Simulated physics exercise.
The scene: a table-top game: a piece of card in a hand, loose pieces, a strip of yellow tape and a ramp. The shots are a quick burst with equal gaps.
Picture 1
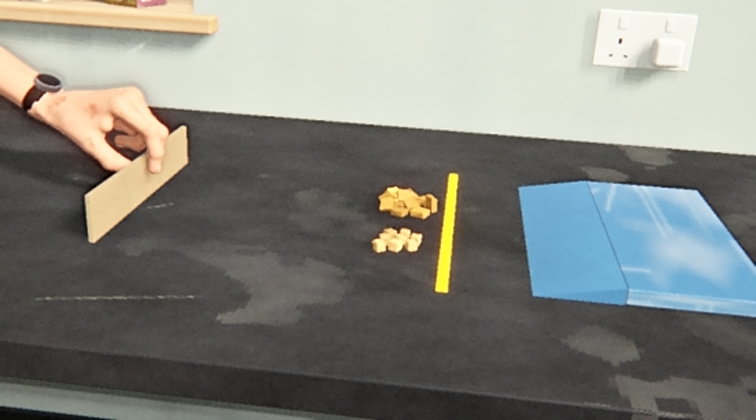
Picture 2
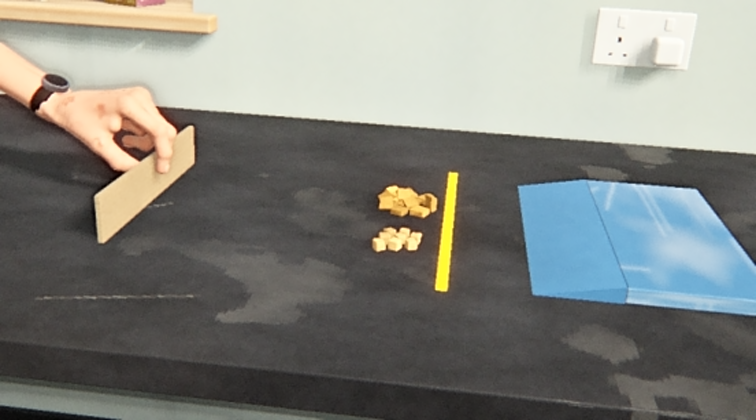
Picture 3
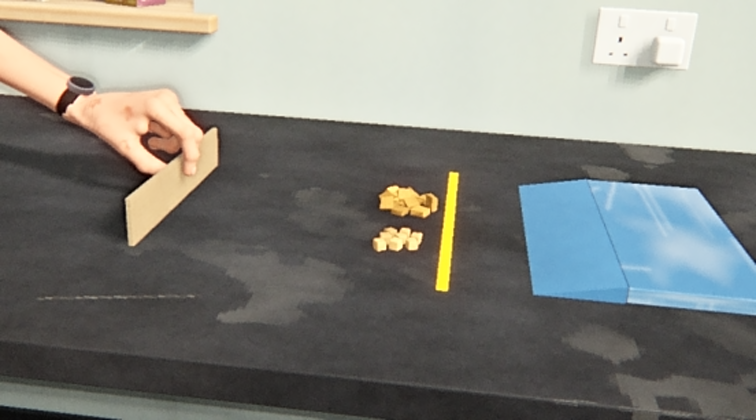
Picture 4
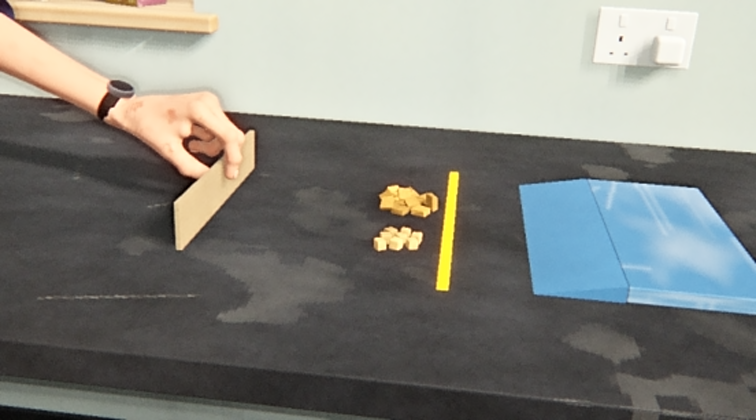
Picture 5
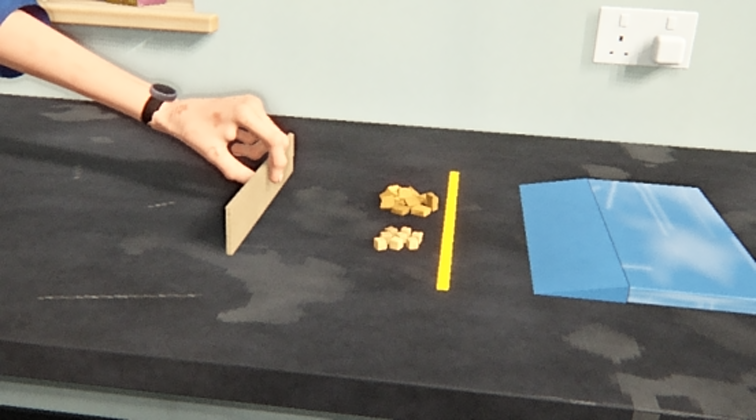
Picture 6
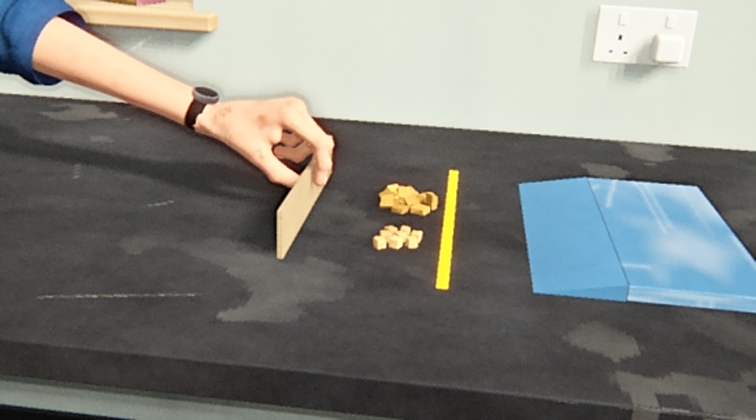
The footage shows a hand with a dark wristwatch sliding an upright piece of card rightward across a dark table-top, approaching two small batches of loose pieces, while the pieces, yellow tape and blue ramp remain still.
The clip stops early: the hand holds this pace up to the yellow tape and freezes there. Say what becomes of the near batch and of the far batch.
Near batch: It never reaches the slab. Far batch: It never reaches the slab.
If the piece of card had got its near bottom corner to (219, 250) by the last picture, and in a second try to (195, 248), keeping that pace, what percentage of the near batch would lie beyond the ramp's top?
First some 0, then 0 per cent.
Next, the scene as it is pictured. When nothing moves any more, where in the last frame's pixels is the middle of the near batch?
Near (536, 250).
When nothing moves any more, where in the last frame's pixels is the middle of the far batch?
Close to (533, 206).
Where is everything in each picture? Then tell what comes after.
Piece of card at (98, 211), at rest; yellow tape at (453, 179); top of the ramp at (624, 280); near batch at (400, 240), a few small wooden cubes; far batch at (400, 200), a few cereal squares, in the first frame.
Piece of card at (107, 211); far batch at (399, 199), in the second frame.
Piece of card at (137, 214); near batch at (401, 239), in the third frame.
Piece of card at (185, 218); far batch at (400, 198), in the fourth frame.
Piece of card at (235, 223); near batch at (401, 238), in the fifth frame.
Piece of card at (285, 226); yellow tape at (454, 176); top of the ramp at (625, 276); near batch at (401, 237); far batch at (400, 197), in the sixth frame.
Then, 0.11 s past the last view, piece of card still moving, near (395, 175); near batch all short of the ramp; far batch all short of the ramp.
Then, 0.24 s past the last view, piece of card stopped at the yellow tape; near batch all short of the ramp; far batch all short of the ramp.
Then, 0.52 s past the last view, piece of card stopped at the yellow tape; near batch about two thirds on the ramp, about a third short of the ramp; far batch about two thirds on the ramp, about a quarter short of the ramp.
Finally, piece of card stopped at the yellow tape; near batch none past the top, about half on the ramp, about half short of the ramp; far batch none past the top, about two thirds on the ramp, about a quarter short of the ramp.
